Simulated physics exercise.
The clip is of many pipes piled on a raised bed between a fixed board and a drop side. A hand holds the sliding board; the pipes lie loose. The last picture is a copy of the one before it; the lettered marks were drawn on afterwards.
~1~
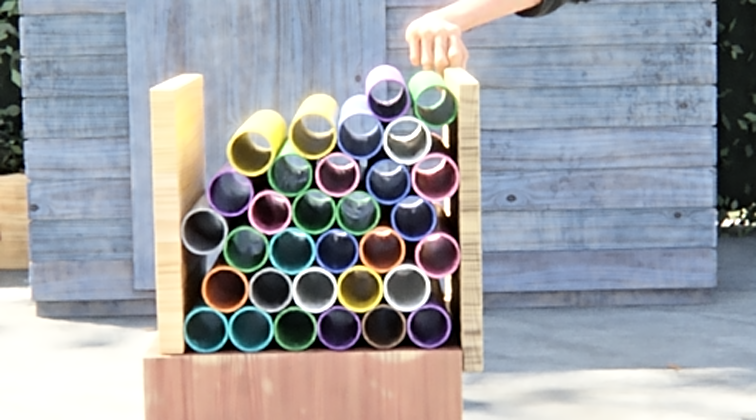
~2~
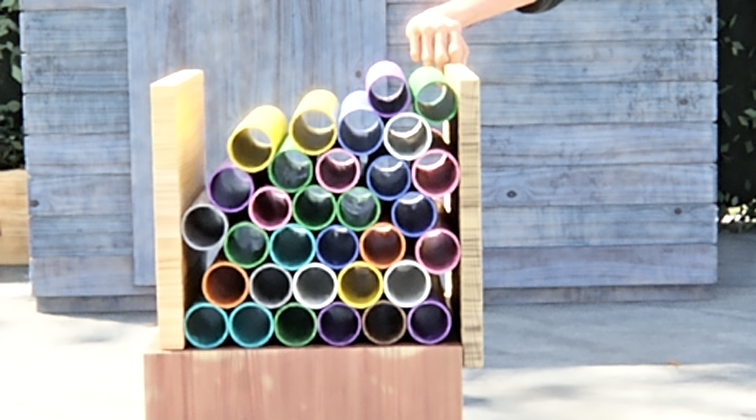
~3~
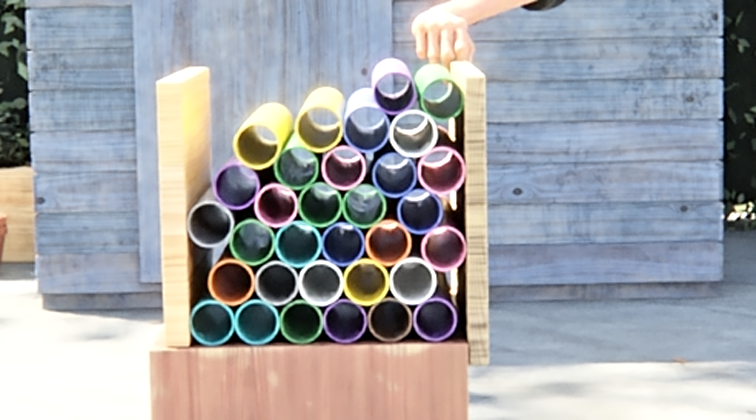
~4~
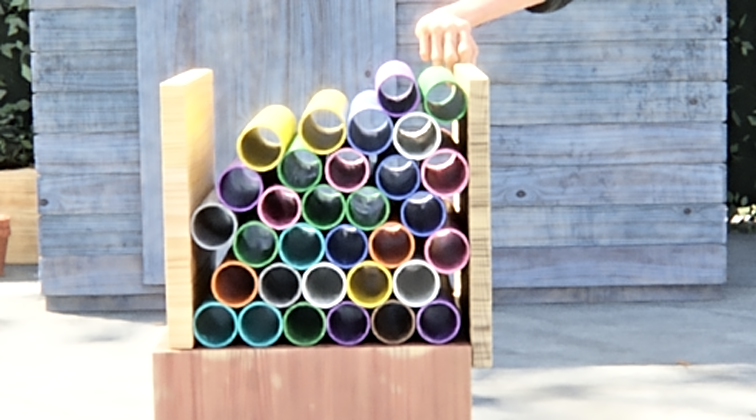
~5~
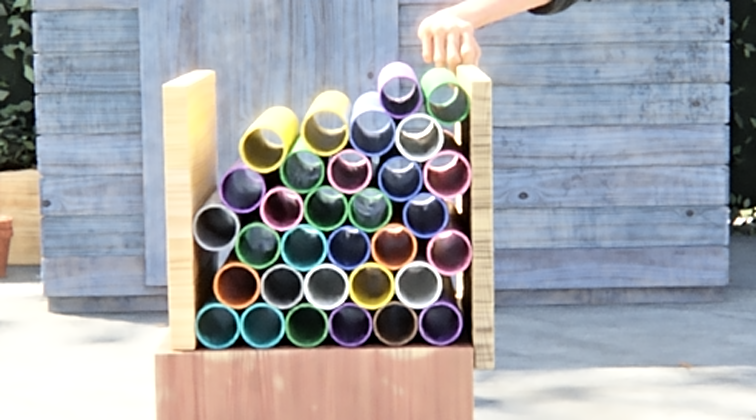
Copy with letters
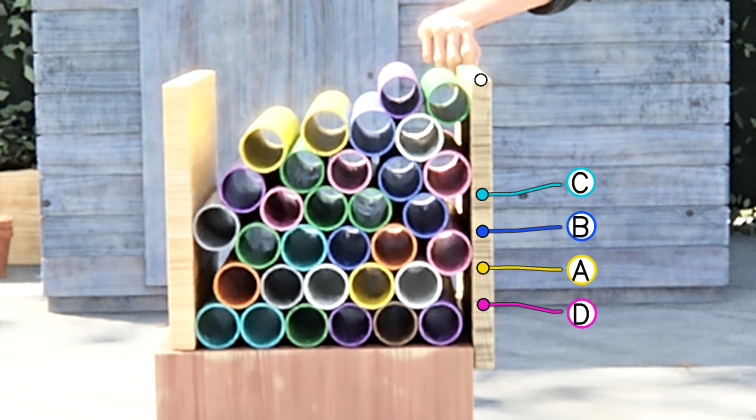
Outside by a grey wooden wall, a hand holds a board beside stacked colourful pipes, barely moving.
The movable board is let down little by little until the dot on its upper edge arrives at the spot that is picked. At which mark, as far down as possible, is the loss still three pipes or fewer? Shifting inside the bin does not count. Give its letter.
Stop at C.
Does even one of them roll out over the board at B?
Yes.
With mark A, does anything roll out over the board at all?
Yes, at A.
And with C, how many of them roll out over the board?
It comes to one.
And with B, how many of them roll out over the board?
It comes to four.
On the copy, A at (483, 268); B at (483, 231); C at (482, 194); D at (484, 305); the white dot at (481, 80).
On C. First, top of the board (471, 136).
Then, top of the board (471, 194).
Finally, top of the board (471, 194), one out over the board.
By contrast, A four out over the board; B four out over the board; D more than three out over the board.
